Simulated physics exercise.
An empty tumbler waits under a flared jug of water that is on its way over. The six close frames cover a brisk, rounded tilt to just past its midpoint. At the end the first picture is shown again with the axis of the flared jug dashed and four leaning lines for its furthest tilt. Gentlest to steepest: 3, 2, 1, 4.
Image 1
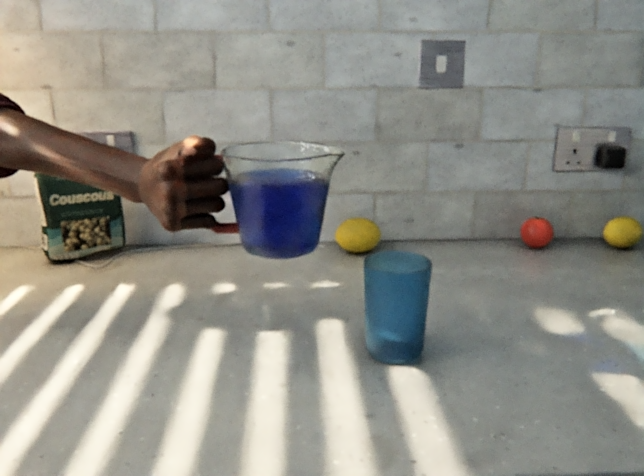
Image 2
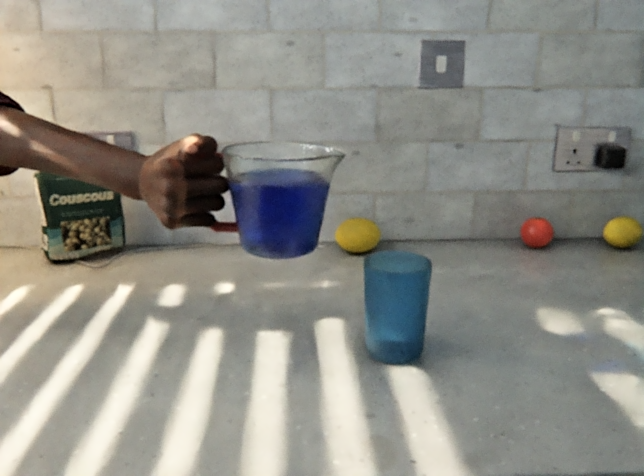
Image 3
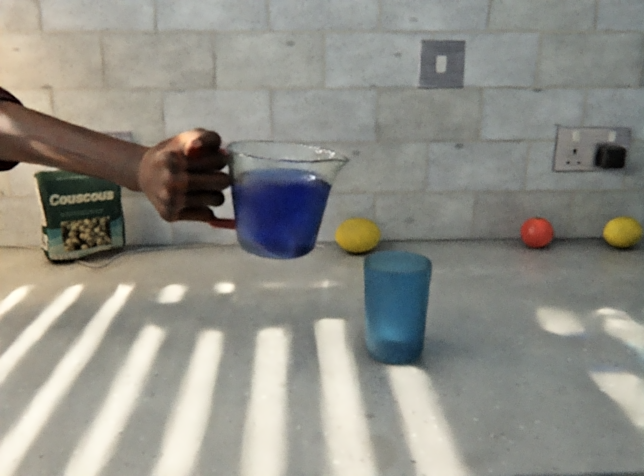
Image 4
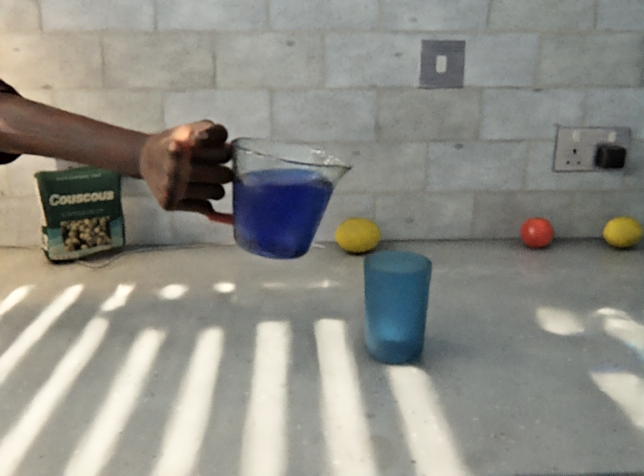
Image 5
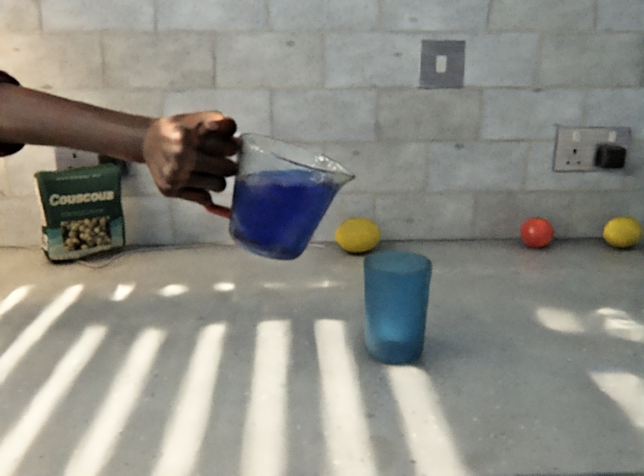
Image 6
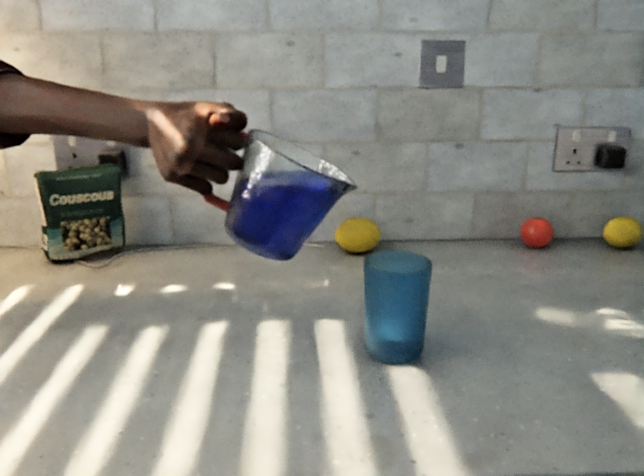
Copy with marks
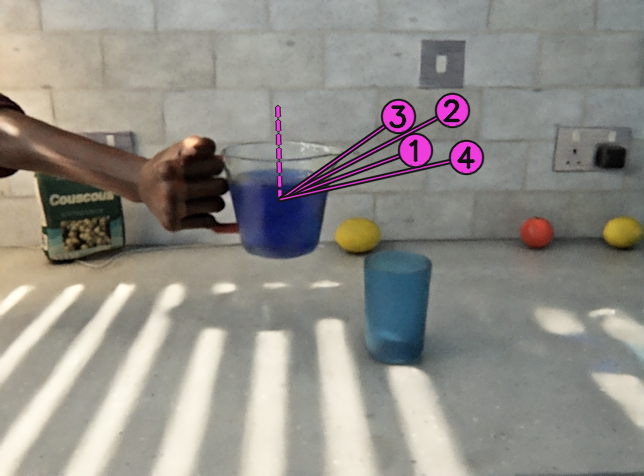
A hand holding a glass jug of blue liquid upright, then gradually tilting it rightward above a blue tumbler on a grey counter.
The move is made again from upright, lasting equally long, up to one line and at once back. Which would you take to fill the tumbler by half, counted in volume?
Use line 3.
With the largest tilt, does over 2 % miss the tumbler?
Yes.
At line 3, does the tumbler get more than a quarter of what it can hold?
Yes.
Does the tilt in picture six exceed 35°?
No, it does not.
On the marked copy, 1 at (399, 156); 2 at (437, 117); 3 at (384, 126); 4 at (449, 161).
For line 1, the tumbler ends with about 80 % of what it can hold; 6 % of the water is spilt.
For line 2, the tumbler ends with about 67 % of what it can hold.
For line 3, the tumbler ends with about 50 % of what it can hold.
For line 4, the tumbler ends with about 68 % of what it can hold; 26 % of the water is spilt.
